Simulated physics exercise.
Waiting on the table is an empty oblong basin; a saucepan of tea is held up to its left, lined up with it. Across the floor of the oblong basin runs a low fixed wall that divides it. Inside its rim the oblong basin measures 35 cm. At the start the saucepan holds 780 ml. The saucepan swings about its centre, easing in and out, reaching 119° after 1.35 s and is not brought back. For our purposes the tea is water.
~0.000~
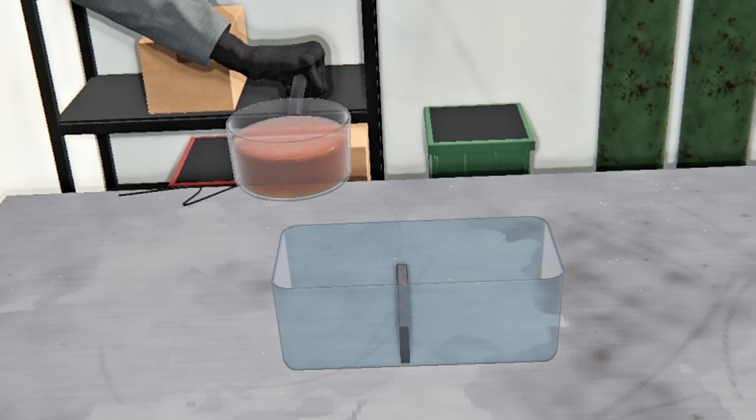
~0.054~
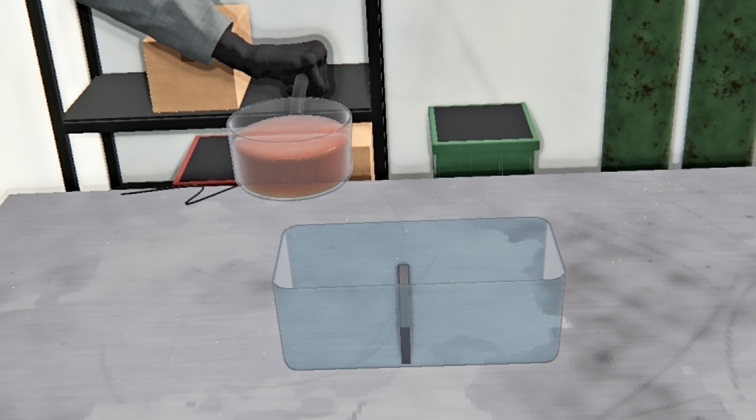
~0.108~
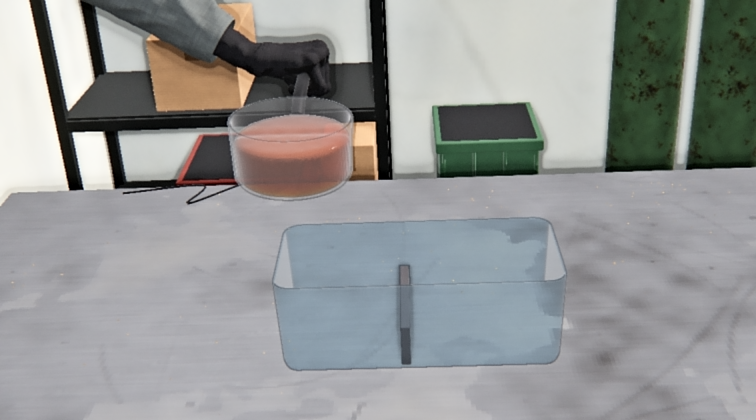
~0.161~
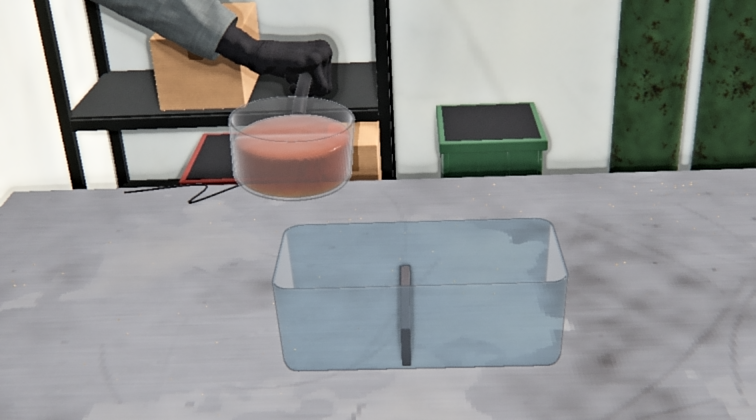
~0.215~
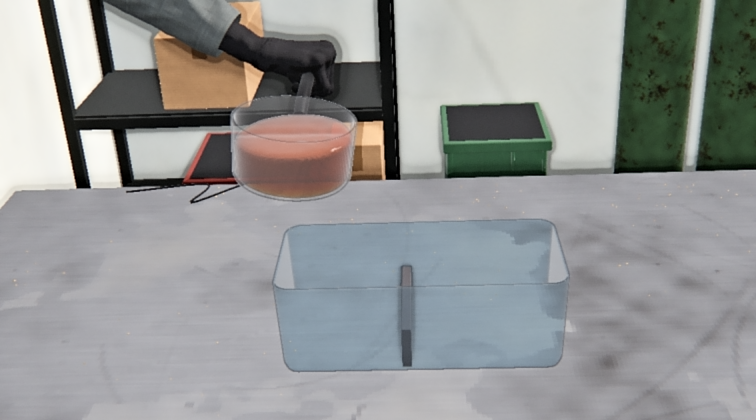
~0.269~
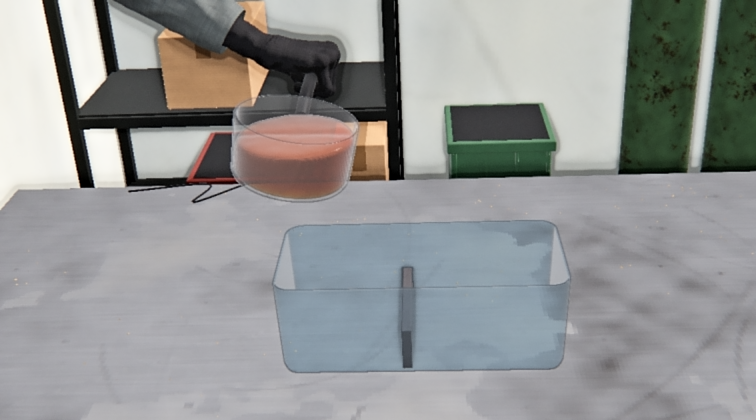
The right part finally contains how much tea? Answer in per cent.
About 60 in every hundred parts.
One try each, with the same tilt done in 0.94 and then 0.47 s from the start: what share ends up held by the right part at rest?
About 50 %, then about 25 %.
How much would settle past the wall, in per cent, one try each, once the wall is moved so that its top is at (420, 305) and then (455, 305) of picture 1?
The first gives near 40 per cent and the second near 5 per cent.
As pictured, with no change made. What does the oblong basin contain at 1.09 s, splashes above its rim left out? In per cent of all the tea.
Looks like about 86 % of the whole amount.
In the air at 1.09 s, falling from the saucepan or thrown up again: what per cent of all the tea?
Some 8 % is up in the air.
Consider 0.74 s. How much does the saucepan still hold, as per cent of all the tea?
Roughly 56 per cent.
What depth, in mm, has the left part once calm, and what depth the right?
Some 14 mm on the left and some 16 mm on the right.
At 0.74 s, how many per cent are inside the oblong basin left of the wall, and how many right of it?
I'd say some 2 on the left and some 10 on the right.
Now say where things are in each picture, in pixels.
In the first picture, it leans 0°; its right rim is at (349, 119); the tea meets the walls at (233, 138) and (348, 132); the oblong basin's rim runs from (278, 257) to (555, 247); the wall's top is at (403, 295).
In the second picture, it leans 0°; its right rim is at (350, 119); the tea meets the walls at (234, 136) and (349, 132).
In the third picture, it leans 2°; its right rim is at (352, 120); the tea meets the walls at (234, 135) and (350, 132).
In the fourth picture, it leans 4°; its right rim is at (353, 122); the tea meets the walls at (236, 135) and (351, 133).
In the fifth picture, it leans 7°; its right rim is at (356, 125); the tea meets the walls at (236, 135) and (353, 133).
In the sixth picture, it leans 11°; its right rim is at (358, 130); the tea meets the walls at (237, 135) and (355, 133).
After 0.74 s the tilt is 69° and 56 per cent is still to pour, 2 is left of the wall and 10 right of it.
After 1.09 s the tilt is 109° and 6 per cent is still to pour, 27 is left of the wall and 59 right of it.
After 1.46 s the tilt is 119° and 0 per cent is still to pour, 39 is left of the wall and 60 right of it.
After 1.85 s the tilt is 119° and 0 per cent is still to pour, 39 is left of the wall and 60 right of it.
In the end 39 per cent lies left of the wall, 60 right of it and 1 outside.
